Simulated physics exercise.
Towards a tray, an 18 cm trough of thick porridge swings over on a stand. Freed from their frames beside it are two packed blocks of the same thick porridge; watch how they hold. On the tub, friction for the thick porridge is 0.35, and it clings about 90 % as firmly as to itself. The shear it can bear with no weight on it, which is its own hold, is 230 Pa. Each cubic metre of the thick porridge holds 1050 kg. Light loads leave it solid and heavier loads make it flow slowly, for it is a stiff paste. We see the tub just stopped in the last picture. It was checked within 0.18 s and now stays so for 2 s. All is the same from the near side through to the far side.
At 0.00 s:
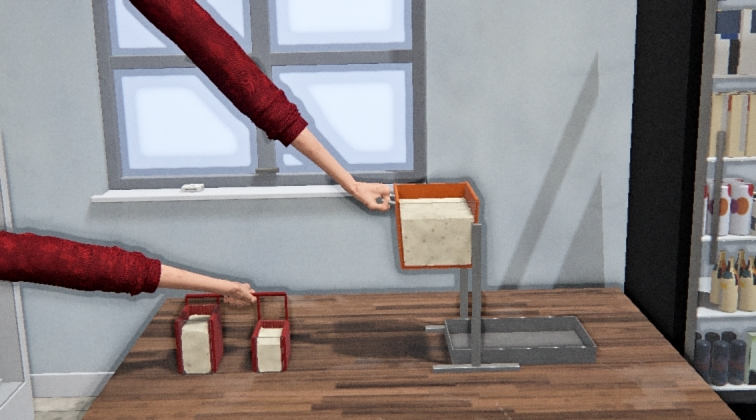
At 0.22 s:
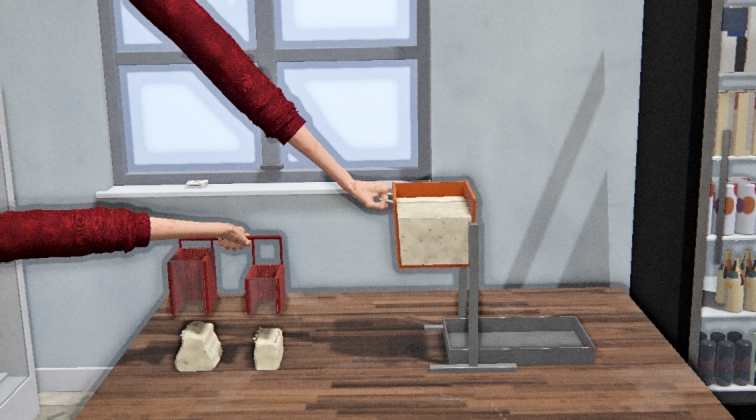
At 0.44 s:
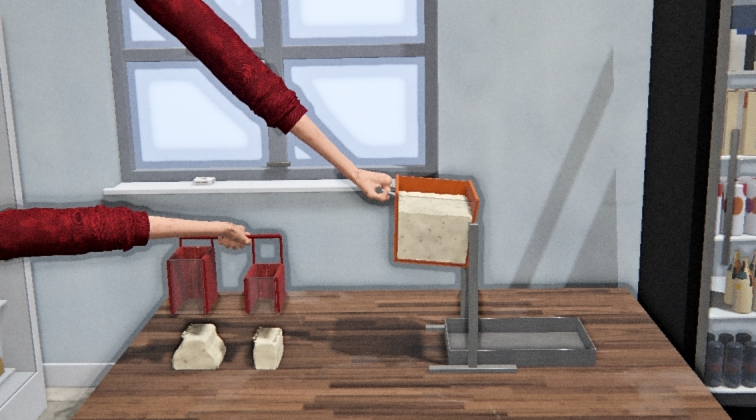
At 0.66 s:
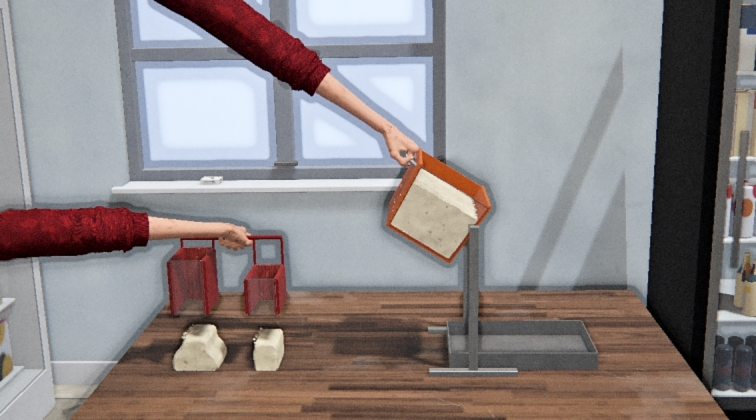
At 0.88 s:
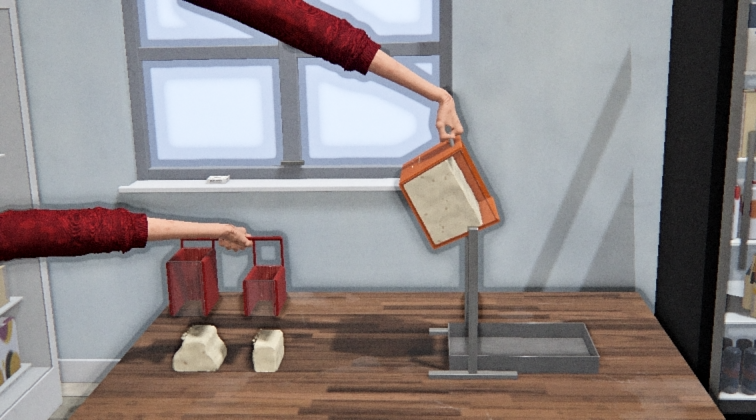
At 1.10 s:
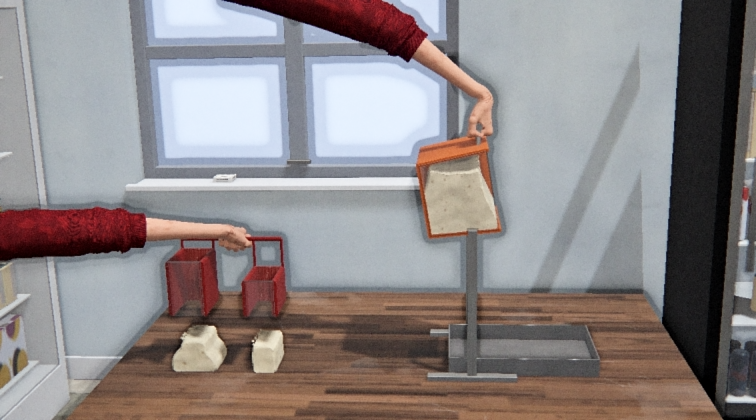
On a wooden table, one hand lifts red holders off two pale blocks, another tilts an orange tub.
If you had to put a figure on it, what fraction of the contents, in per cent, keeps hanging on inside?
The fraction that keeps hanging on inside is around 62 per cent.
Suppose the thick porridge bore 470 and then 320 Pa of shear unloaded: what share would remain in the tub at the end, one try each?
First try roughly 100 per cent, second try roughly 80 per cent.
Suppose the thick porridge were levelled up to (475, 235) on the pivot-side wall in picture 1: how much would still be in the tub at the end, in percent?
That works out near 100 %.
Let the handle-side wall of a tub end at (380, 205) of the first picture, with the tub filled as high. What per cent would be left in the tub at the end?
I'd say around 45 percent would remain in the tub at the end.
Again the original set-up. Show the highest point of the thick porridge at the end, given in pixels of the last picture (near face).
The highest point sits at around (467, 196).
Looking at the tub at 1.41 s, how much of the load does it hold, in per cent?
About 70 %.
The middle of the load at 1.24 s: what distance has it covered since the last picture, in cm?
Around 3 centimetres.
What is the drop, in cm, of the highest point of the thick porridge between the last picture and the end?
Roughly 7 cm.
After 1.24 s, the tub is at 81 degrees and holds 91 %.
After 1.41 s, the tub is at 81 degrees and holds 72 %.
After 1.58 s, the tub is at 81 degrees and holds 64 %.
After 1.75 s, the tub is at 81 degrees and holds 62 %.
After 3.10 s, at the end, the tub is at 81 degrees and holds 62 %.
